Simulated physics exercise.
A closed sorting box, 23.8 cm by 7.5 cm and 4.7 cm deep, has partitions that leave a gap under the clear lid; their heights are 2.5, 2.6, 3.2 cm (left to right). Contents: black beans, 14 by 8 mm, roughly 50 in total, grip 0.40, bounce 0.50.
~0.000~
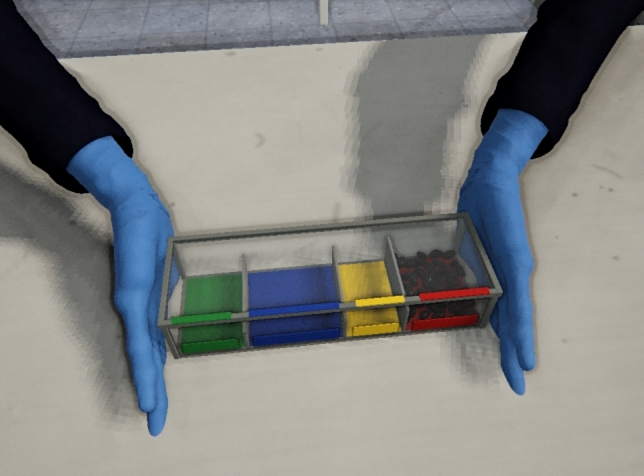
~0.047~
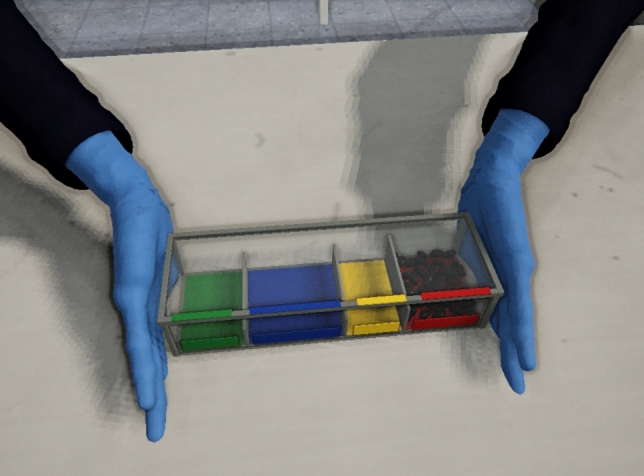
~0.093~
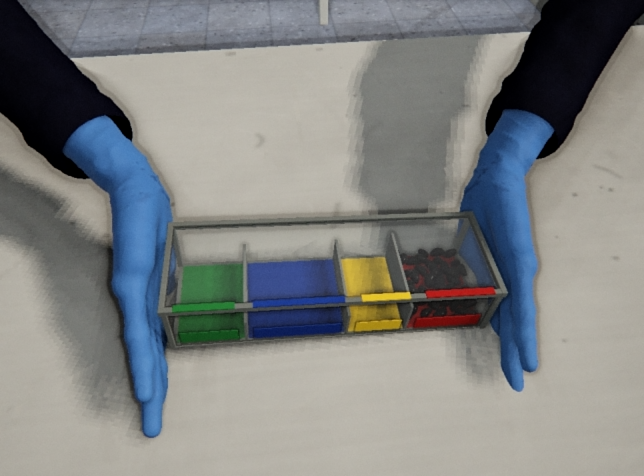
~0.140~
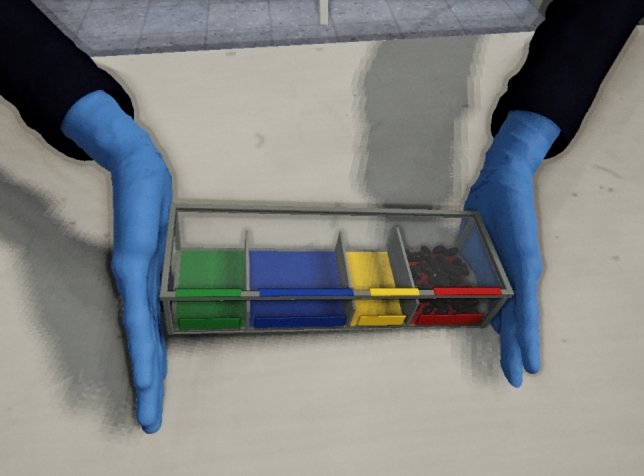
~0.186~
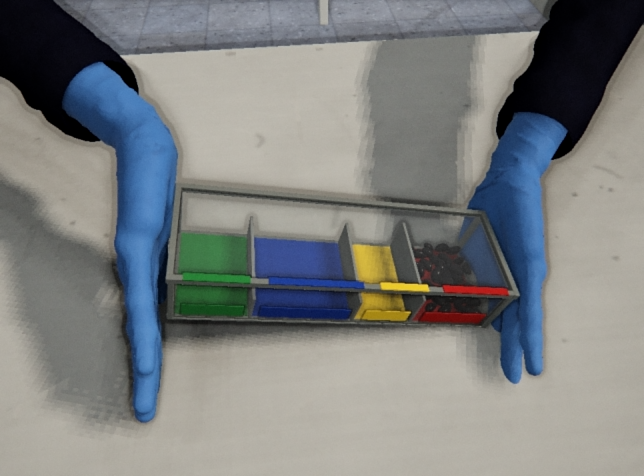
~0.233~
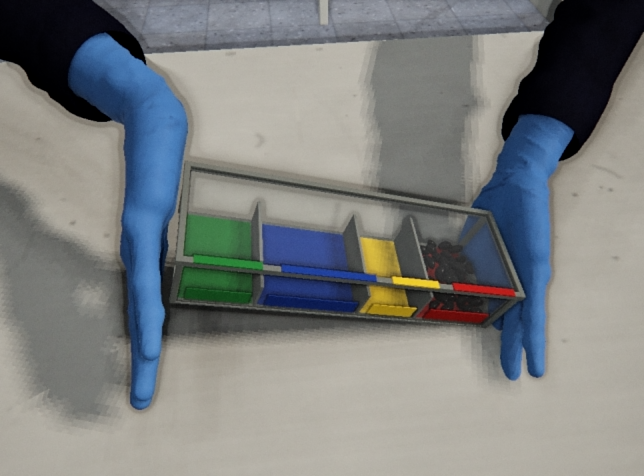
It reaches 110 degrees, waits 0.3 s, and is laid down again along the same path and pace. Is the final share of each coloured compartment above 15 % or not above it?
Red - above; blue - not above; green - not above; yellow - not above.
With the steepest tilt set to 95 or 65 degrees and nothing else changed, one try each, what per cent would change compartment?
Around 0 and 0 in a hundred, respectively.
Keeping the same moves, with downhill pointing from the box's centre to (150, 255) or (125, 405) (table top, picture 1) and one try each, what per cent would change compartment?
Around 25 % for the first direction, around 45 % for the second.
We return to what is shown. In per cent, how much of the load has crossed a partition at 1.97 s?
Roughly 0 %.
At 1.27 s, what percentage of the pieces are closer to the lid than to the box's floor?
Close to 50 in a hundred.
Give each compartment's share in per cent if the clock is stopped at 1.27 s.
Red = 100, blue = 0, green = 0, yellow = 0 (per cent).
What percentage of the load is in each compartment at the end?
Per cent by compartment - red 100, blue 0, green 0, yellow 0.
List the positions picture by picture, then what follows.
In the first picture, box tilt 0 degrees, front corners at (164, 322) and (495, 290); red 100 %.
In the second picture, box tilt 1 degrees, front corners at (164, 319) and (496, 290).
In the third picture, box tilt 4 degrees, front corners at (164, 310) and (500, 291), lowest corner right front.
In the fourth picture, box tilt 9 degrees, front corners at (167, 294) and (505, 291), lowest corner right front.
In the fifth picture, box tilt 14 degrees, front corners at (173, 276) and (511, 292), lowest corner right front.
In the sixth picture, box tilt 19 degrees, front corners at (183, 258) and (517, 294), lowest corner right front; red 100 %. Its pace works out near 110 degrees a second.
Then, at 1.27 s, tilt 110 degrees; red 100 %.
Then, at 1.97 s, tilt 56 degrees; red 100 %.
After 2.69 s, tilt 0 degrees; red 100 %.
In the end, at 3.3 s, red 100 %, blue 0 %, green 0 %, yellow 0 %.
